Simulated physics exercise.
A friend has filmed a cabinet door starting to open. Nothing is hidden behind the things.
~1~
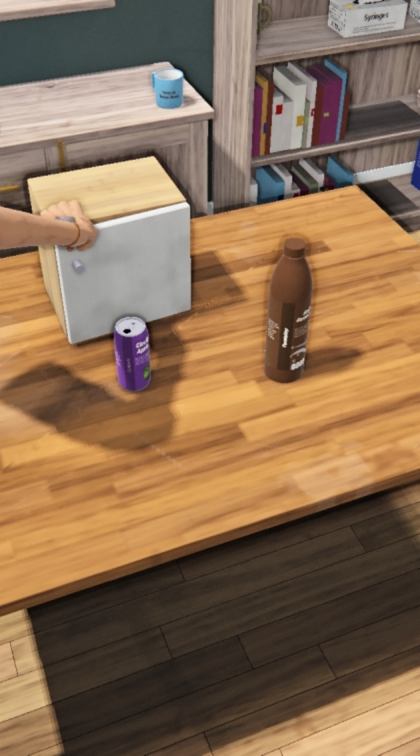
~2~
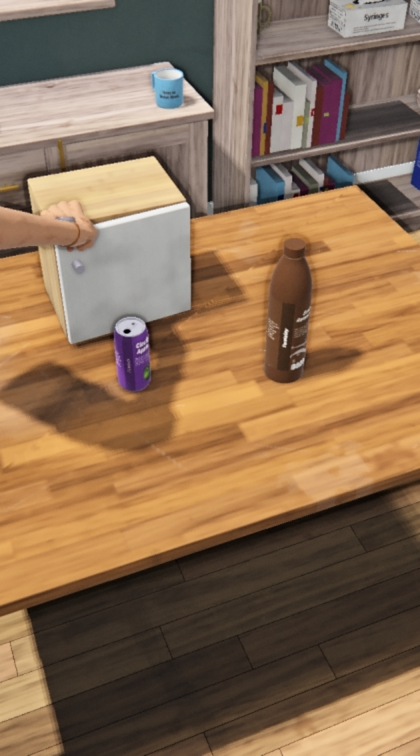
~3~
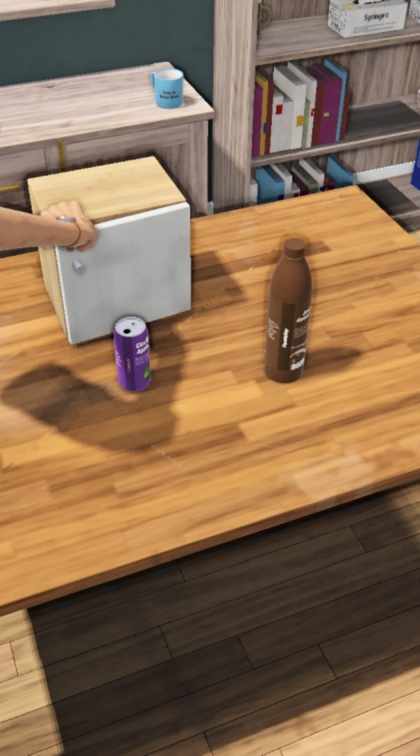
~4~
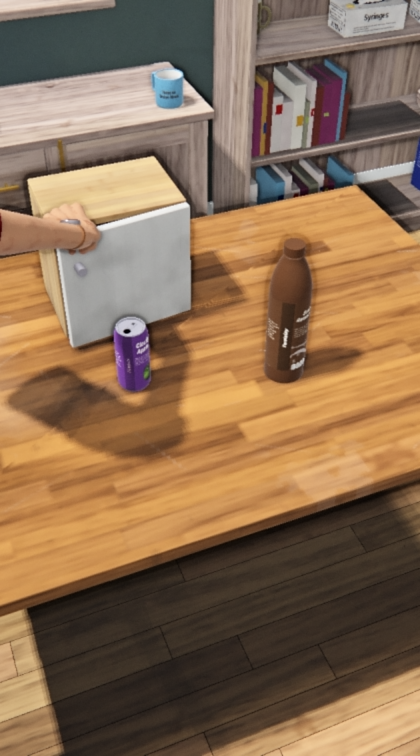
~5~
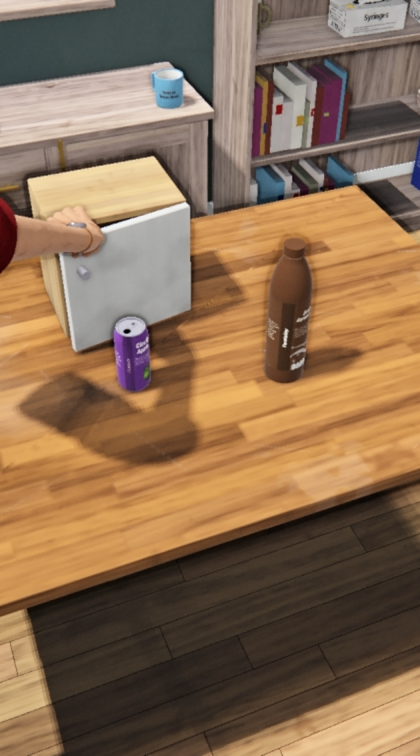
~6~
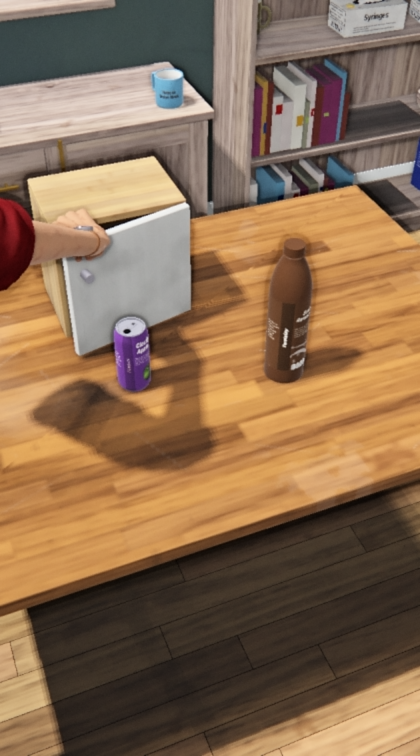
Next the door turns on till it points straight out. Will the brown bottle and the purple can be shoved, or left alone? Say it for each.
The brown bottle escapes contact, the purple can gets knocked.
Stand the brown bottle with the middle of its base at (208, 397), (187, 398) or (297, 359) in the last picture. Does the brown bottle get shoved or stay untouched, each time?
In that order, it is pushed along; is struck; stays untouched.
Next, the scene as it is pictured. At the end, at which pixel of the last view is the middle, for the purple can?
At about (260, 367).
Then, 1.08 s later than the last frame, door 57° open; brown bottle at rest near (289, 312); purple can shifted about its own width near (179, 370).
When it is over, the brown bottle stays untouched, near (289, 312); the purple can gets shoved, near (260, 367).
